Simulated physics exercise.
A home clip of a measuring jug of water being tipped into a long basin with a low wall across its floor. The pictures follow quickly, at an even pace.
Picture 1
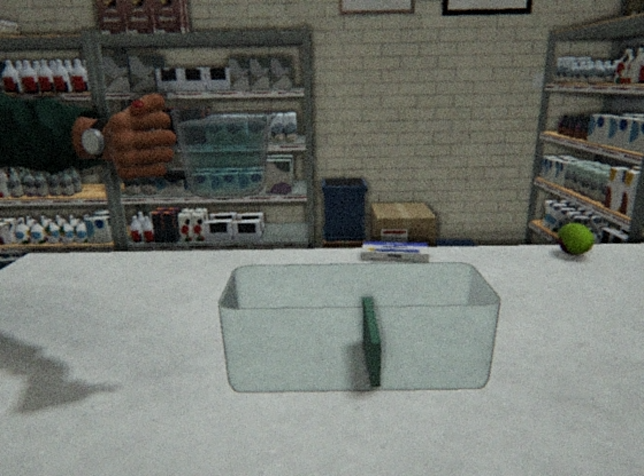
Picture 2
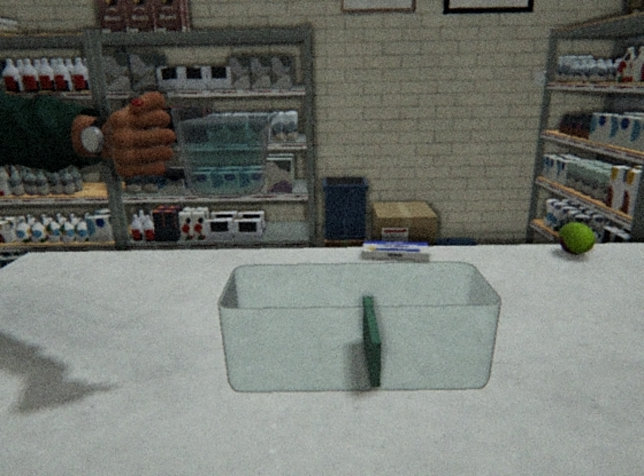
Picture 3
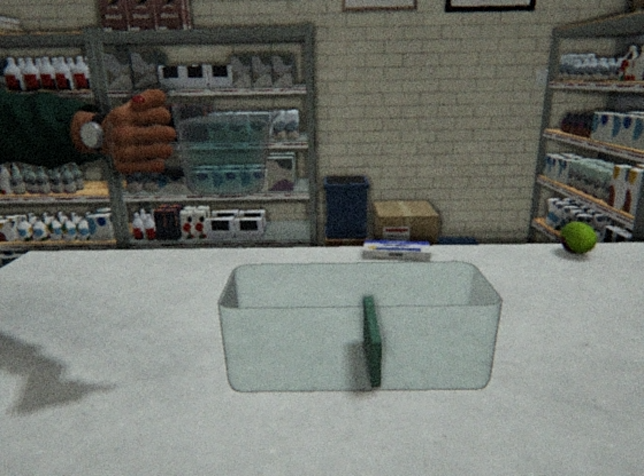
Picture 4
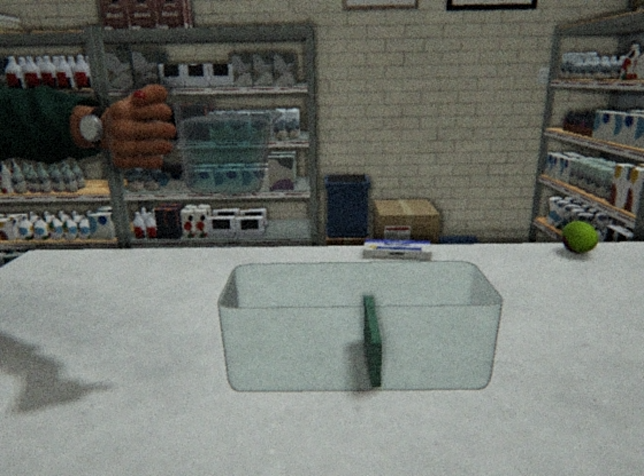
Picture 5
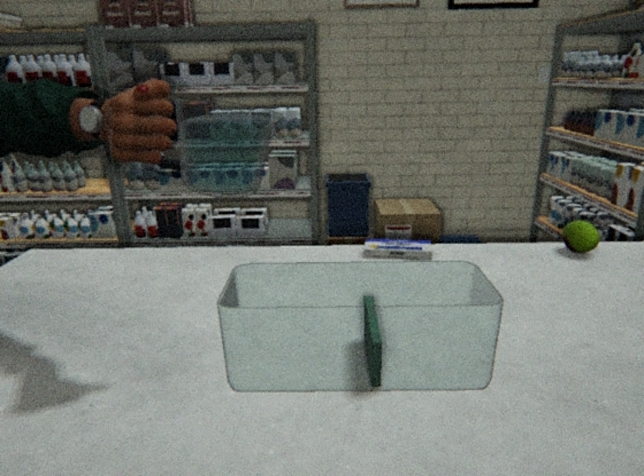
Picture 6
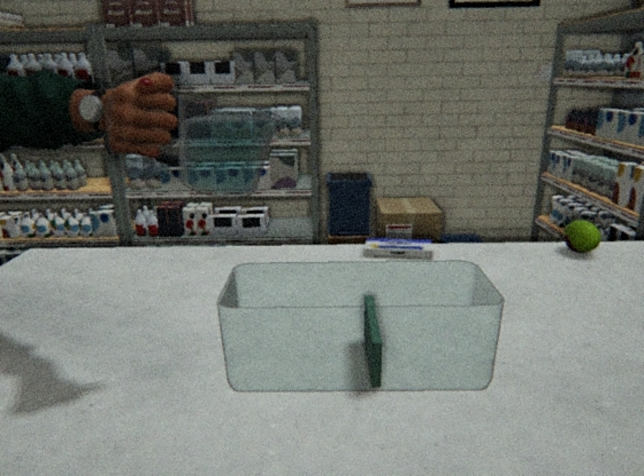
The clip opens on a hand at the left holding a clear jug of water above a pale counter, where a long transparent basin with a low green wall across its floor sits before stocked shelves. The jug starts level, then tilts slightly to the right, while the basin stays still.
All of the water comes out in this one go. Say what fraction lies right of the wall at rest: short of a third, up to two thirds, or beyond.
In the end not even a third is right of the wall.
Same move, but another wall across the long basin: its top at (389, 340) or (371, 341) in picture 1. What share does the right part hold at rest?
In turn 10 and 10 in a hundred.
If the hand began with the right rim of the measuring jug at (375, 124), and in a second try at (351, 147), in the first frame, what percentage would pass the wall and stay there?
Roughly 95 per cent, and 80 per cent.
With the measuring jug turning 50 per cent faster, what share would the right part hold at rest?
Some 0 per cent.
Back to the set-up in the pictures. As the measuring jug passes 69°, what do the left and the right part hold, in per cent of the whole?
Left: 15 %. Right: 0 %.
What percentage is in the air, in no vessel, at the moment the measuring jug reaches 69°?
About 25 per cent.
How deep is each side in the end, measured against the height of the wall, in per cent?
Left: 40 %. Right: 0 %.
A moment on, the measuring jug is tipped part way and 61 per cent is still to pour, 15 is left of the wall and 0 right of it.
Next, the measuring jug is tipped right over and 6 per cent is still to pour, 80 is left of the wall and 0 right of it.
Then the measuring jug is tipped right over and 0 per cent is still to pour, 95 is left of the wall and 2 right of it.
Later the measuring jug is tipped right over and 0 per cent is still to pour, 95 is left of the wall and 2 right of it.
Finally, 95 per cent lies left of the wall, 2 right of it and 2 outside.
